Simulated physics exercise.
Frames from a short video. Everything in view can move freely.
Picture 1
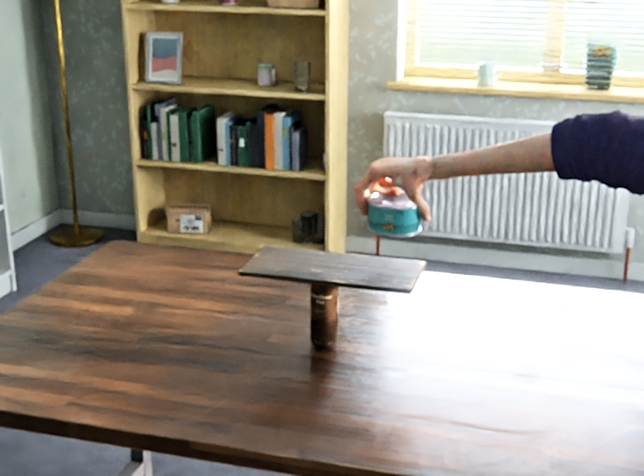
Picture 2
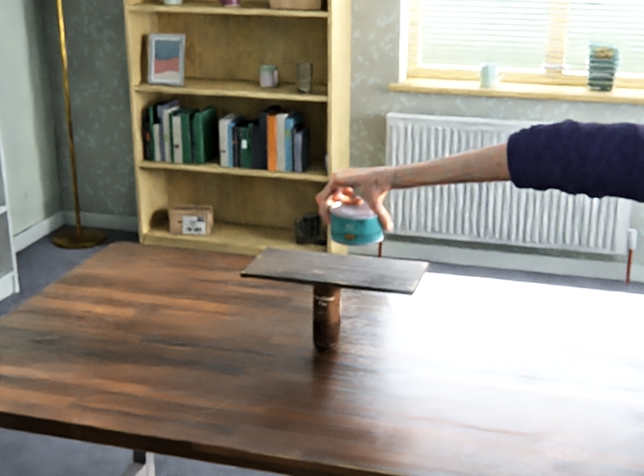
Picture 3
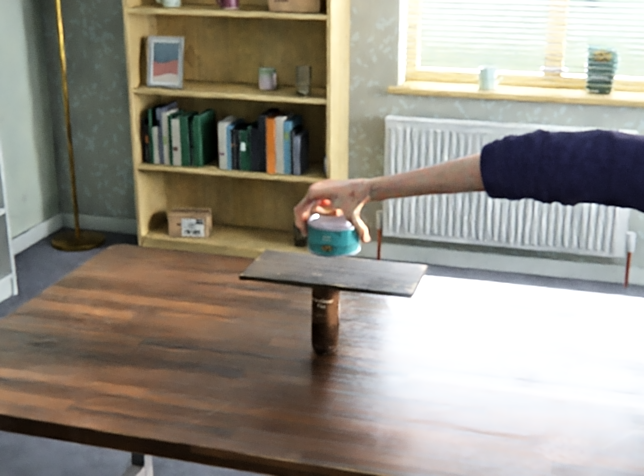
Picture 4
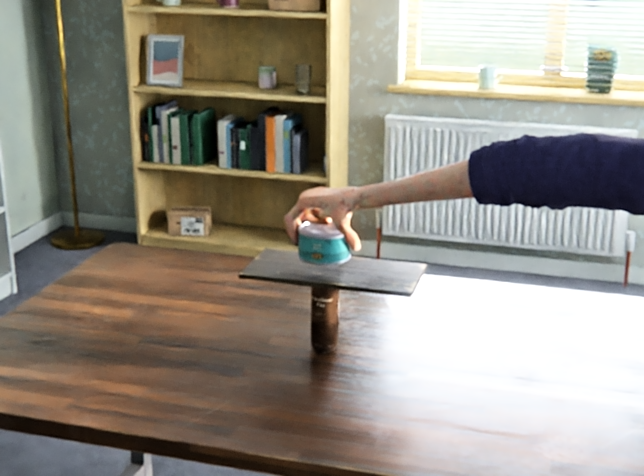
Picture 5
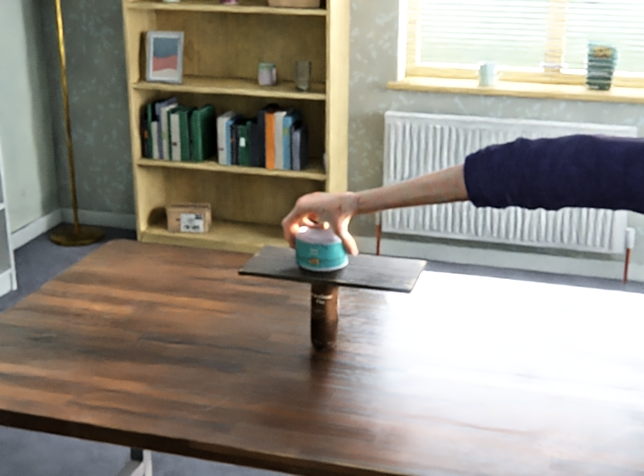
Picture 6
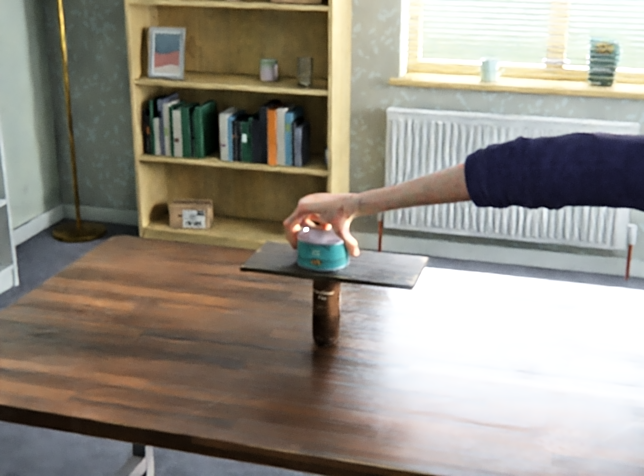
A turquoise tub, held from above by a hand in a dark blue sleeve, moved left and down onto a black board balanced on a small cylinder on a wooden table, the hand still gripping it.
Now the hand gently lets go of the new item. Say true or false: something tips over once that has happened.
False - nothing tips over.
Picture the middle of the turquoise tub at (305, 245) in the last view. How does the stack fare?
Outcome: Stable.
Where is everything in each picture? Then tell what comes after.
Still above its spot; turquoise tub (395, 214); black board (333, 268), in the first frame.
Still above its spot; turquoise tub (357, 223); black board (336, 270), in the second frame.
Still above its spot; turquoise tub (334, 235); black board (335, 272), in the third frame.
Still above its spot; turquoise tub (324, 242); black board (334, 271), in the fourth frame.
Still above its spot; turquoise tub (321, 248); black board (334, 268), in the fifth frame.
Set down, still held; turquoise tub (323, 248); black board (336, 264), in the sixth frame.
Then, 0.20 s past the last view, nothing moves.
Then, 0.50 s past the last view, turquoise tub resting near (323, 249).
Finally, all 3 still in place. Final places as the last picture's camera would see them, turquoise tub near (323, 249). The stack keeps its balance.
